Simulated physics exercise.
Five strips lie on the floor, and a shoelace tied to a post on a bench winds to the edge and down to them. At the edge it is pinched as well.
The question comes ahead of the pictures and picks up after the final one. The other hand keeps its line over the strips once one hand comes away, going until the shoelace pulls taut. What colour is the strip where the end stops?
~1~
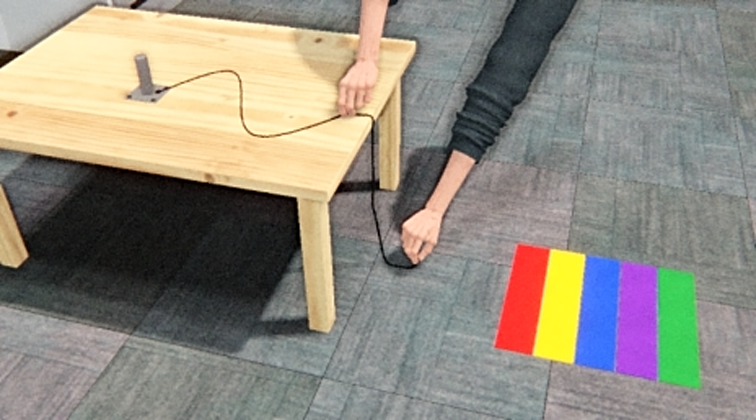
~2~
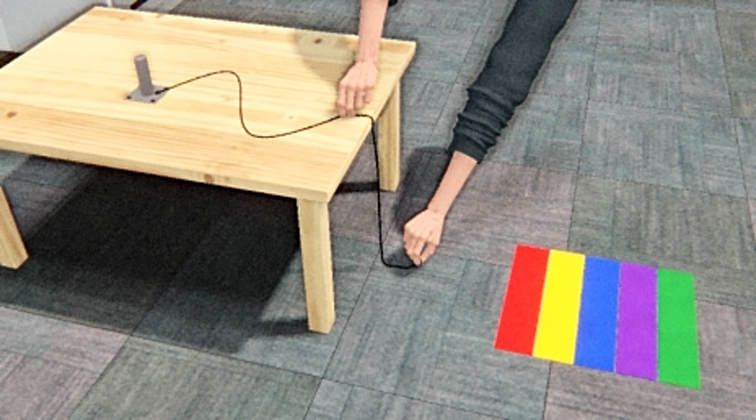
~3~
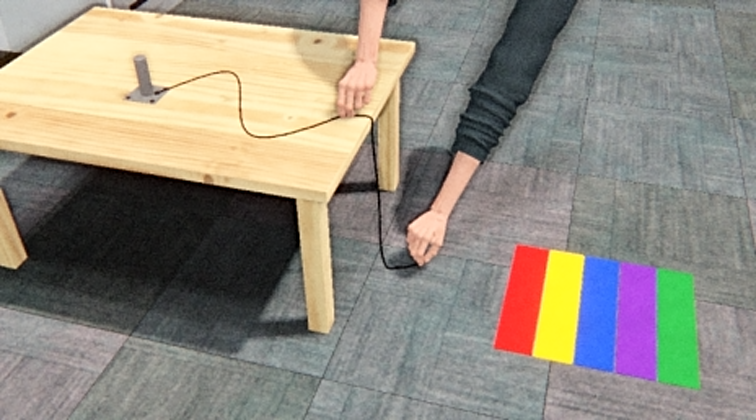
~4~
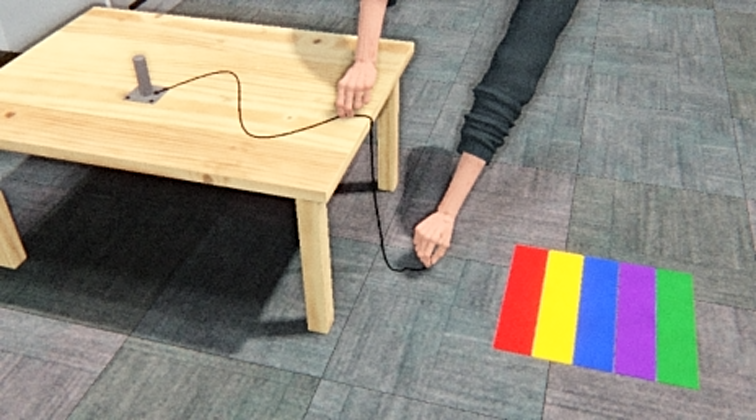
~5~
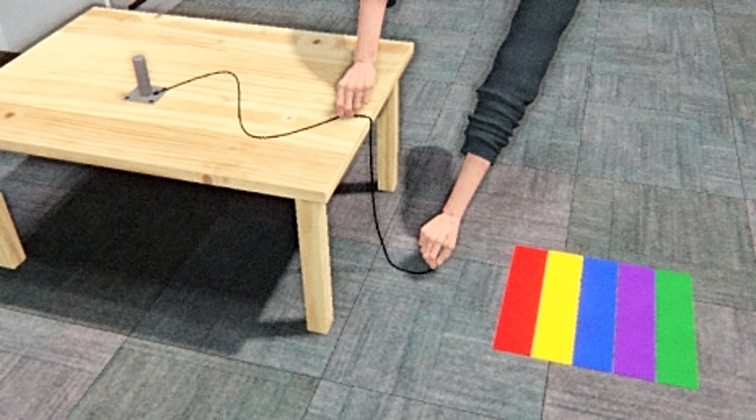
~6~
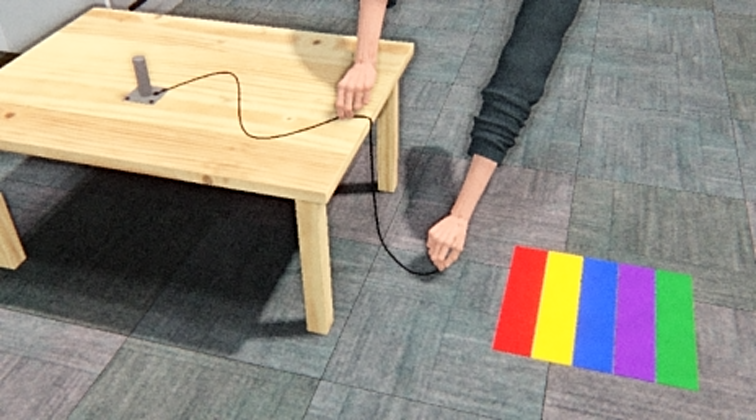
It is green.
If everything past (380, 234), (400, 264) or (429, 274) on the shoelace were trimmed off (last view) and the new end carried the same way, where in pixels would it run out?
The three cuts give roughly (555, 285), (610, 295) and (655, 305) respectively.
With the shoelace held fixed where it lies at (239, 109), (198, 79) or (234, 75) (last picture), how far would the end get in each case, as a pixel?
They end up at (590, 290), (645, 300) and (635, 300).
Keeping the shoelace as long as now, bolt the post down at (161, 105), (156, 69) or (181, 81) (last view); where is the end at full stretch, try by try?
About (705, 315), (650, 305) and (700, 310).
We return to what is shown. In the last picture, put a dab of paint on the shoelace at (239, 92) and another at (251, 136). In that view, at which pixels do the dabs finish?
End positions: About (278, 109) and about (368, 123).
Soon after, end near (613, 297); over blue.
After that, end near (653, 304); over purple.
At the stop, end near (679, 308); over green. The end stops over the green strip.
